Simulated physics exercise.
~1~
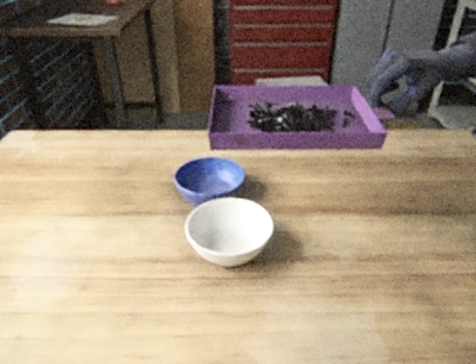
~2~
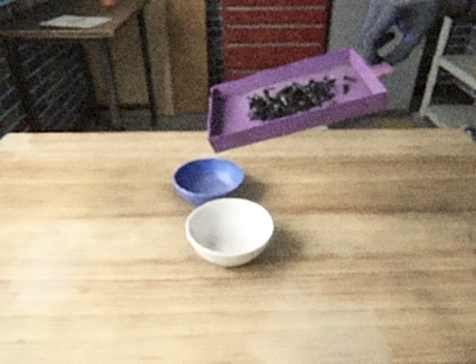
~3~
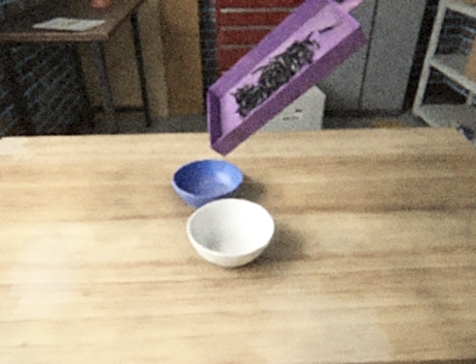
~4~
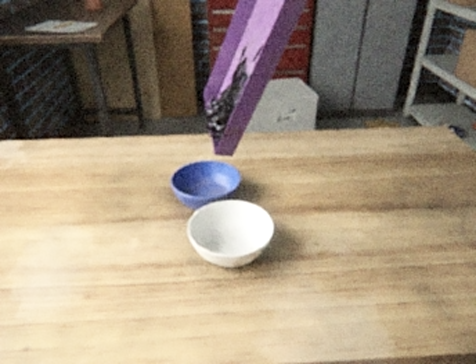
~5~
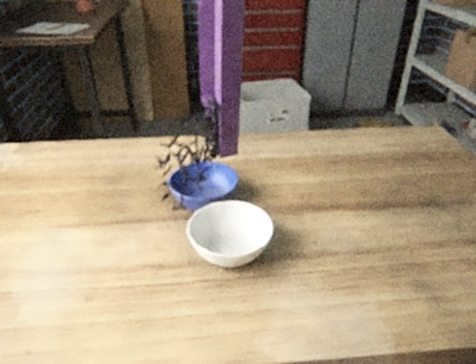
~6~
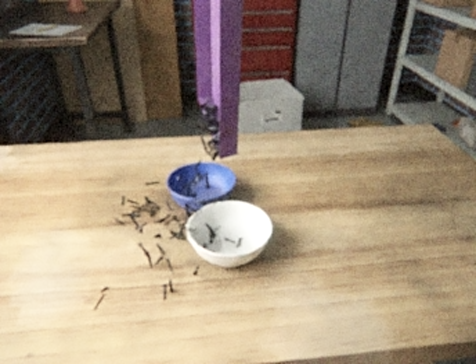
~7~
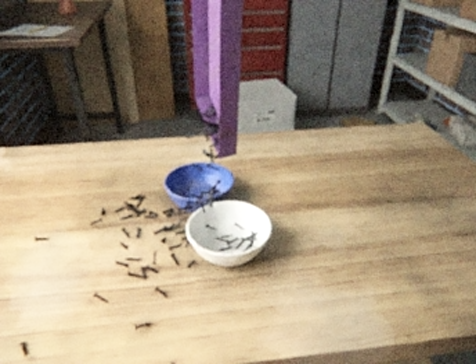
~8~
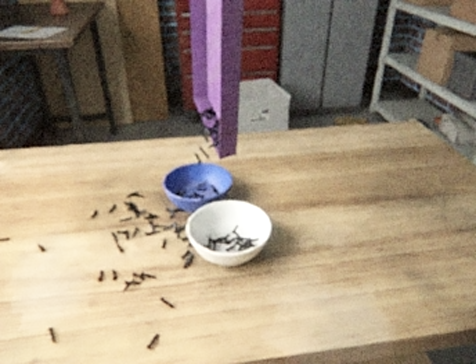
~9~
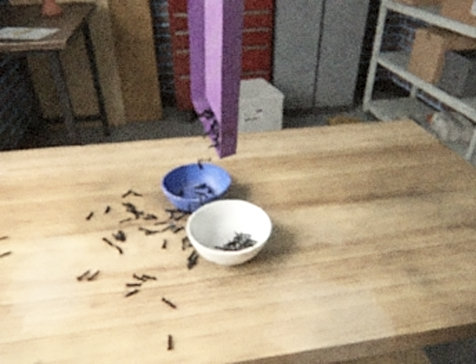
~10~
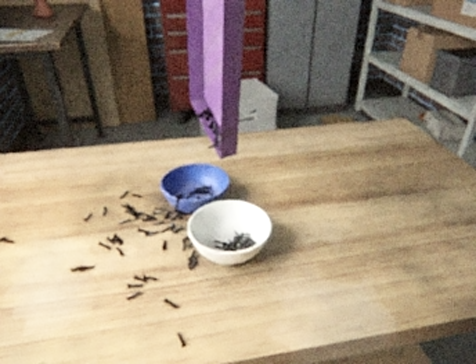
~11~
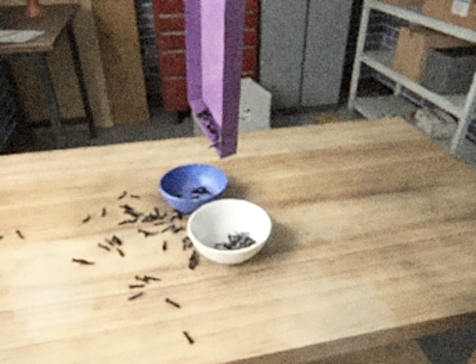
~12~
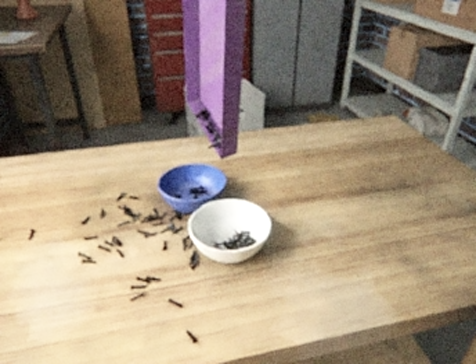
A gloved hand tipping a purple tray upright, spilling black screws into white and blue bowls and across the wooden table.
